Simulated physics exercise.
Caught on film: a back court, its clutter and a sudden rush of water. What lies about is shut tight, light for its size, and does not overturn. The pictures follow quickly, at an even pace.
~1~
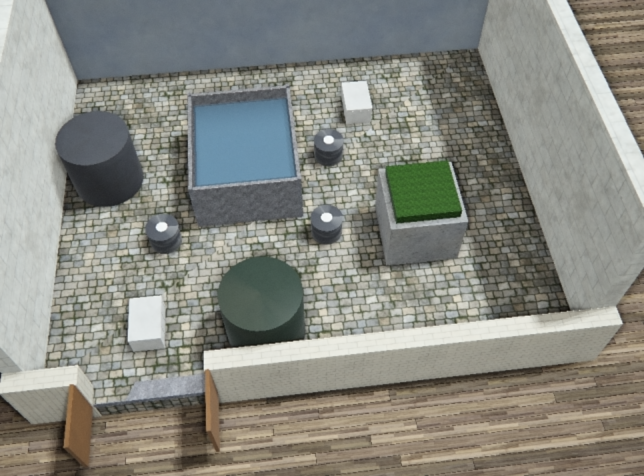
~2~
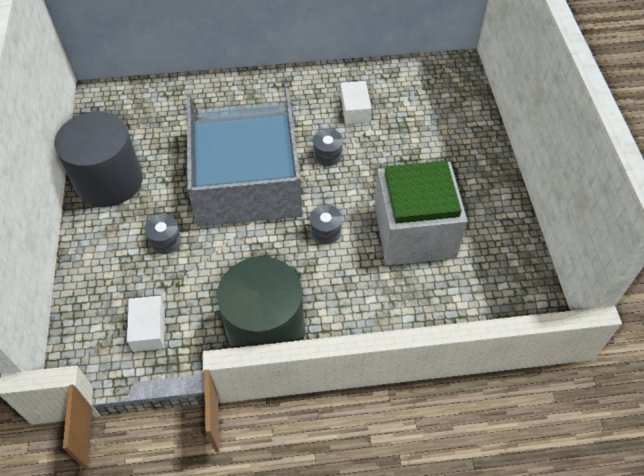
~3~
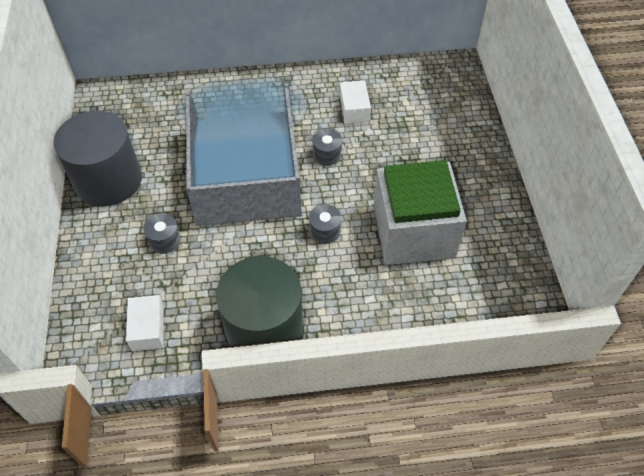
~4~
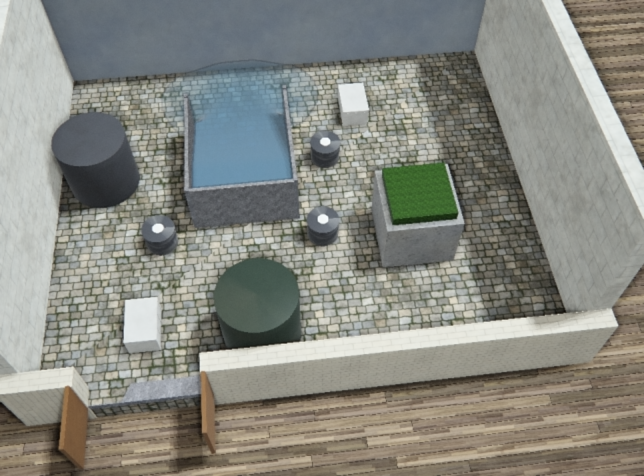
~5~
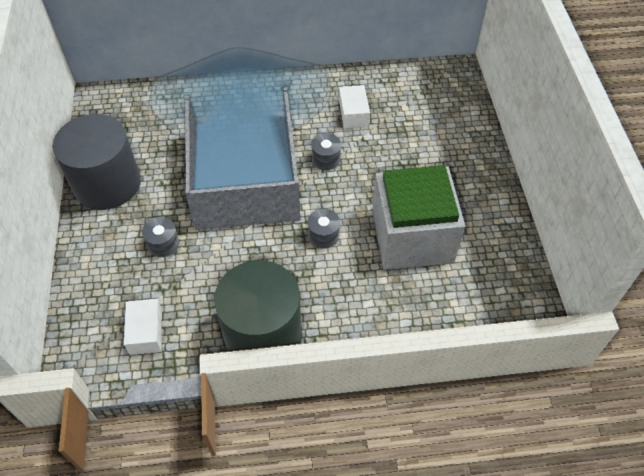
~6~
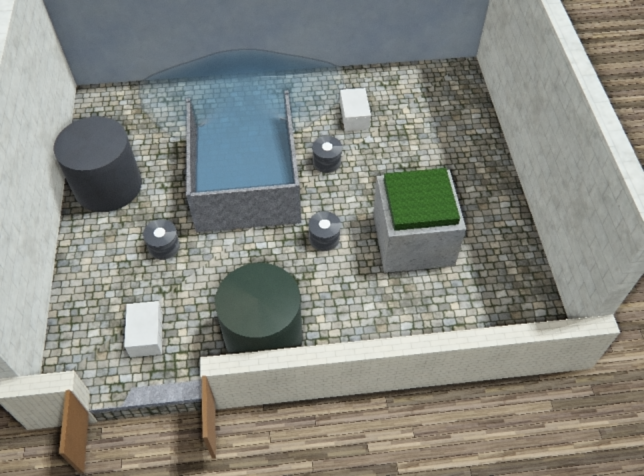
The clip opens on a walled, stone-paved court holding a square basin of blue water, dark cylinders, white blocks and a grass-topped planter. The water sinks slightly below the rim, then sweeps over the basin's far edge and spreads in a widening, translucent sheet toward the back wall, while the surrounding objects stay put.
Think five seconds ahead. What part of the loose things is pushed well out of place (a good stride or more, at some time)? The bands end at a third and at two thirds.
Share: Not even a third.
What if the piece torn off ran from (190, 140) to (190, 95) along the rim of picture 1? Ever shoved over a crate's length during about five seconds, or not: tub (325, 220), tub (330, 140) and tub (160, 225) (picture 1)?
In that order: No, not that far, moved that far.
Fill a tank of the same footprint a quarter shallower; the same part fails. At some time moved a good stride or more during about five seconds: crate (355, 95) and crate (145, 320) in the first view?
In turn: Swept aside, never so far.
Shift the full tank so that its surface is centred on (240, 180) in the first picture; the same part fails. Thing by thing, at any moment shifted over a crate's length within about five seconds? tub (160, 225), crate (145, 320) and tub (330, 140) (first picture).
One after the other: Not that far, never so far, under that.
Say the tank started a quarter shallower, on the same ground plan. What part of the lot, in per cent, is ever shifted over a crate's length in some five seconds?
I make it 20 per cent.
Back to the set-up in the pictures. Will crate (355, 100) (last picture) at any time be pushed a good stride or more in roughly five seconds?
Answer: Yes.
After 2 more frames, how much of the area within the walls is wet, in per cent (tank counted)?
Near 20 in a hundred.
A moment on, 0 of 5 are well off their spots; 0 afloat.
Next, 0 of 5 are well off their spots; 0 afloat.
Later, 1 of 5 are well off their spots; 0 afloat.
In the end, 1 of 5 are well off their spots, and 1 have been at some point; 0 afloat.
